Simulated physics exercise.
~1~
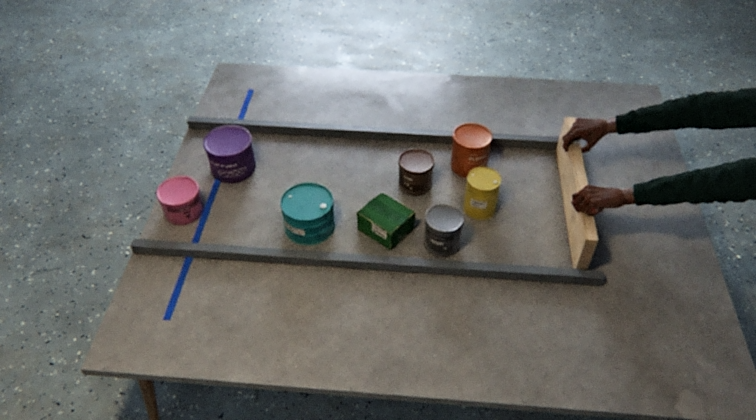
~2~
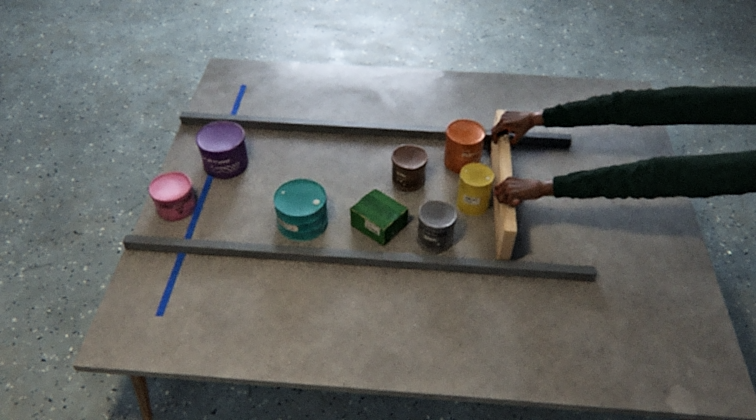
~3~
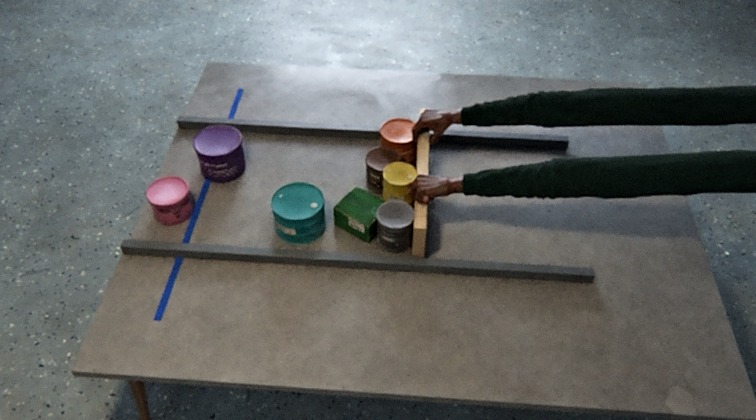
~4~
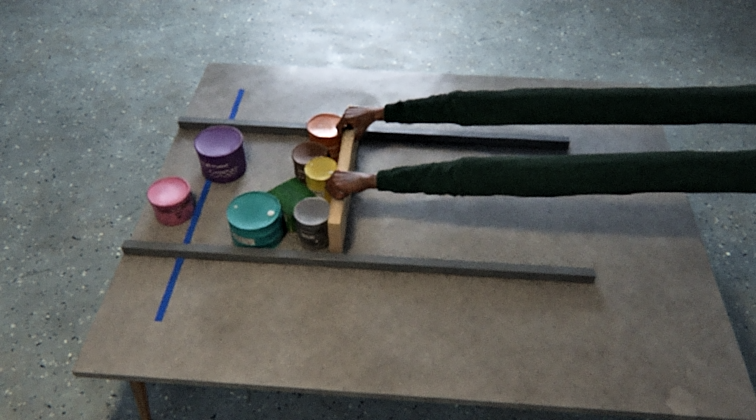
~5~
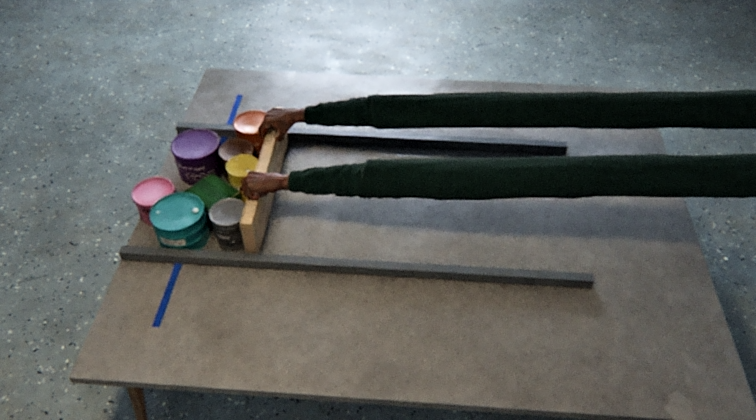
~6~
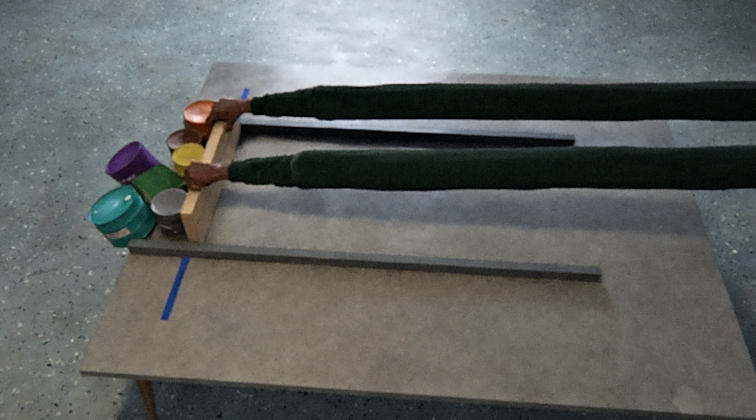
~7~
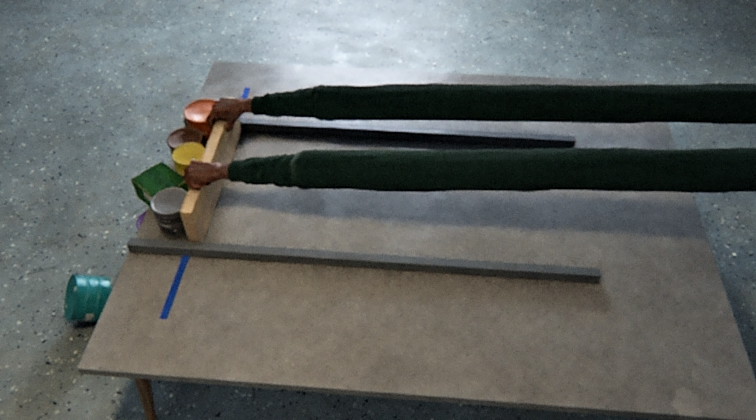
On a tabletop, two hands push a wooden plank left, sweeping cans together until pink, purple and turquoise ones drop off.
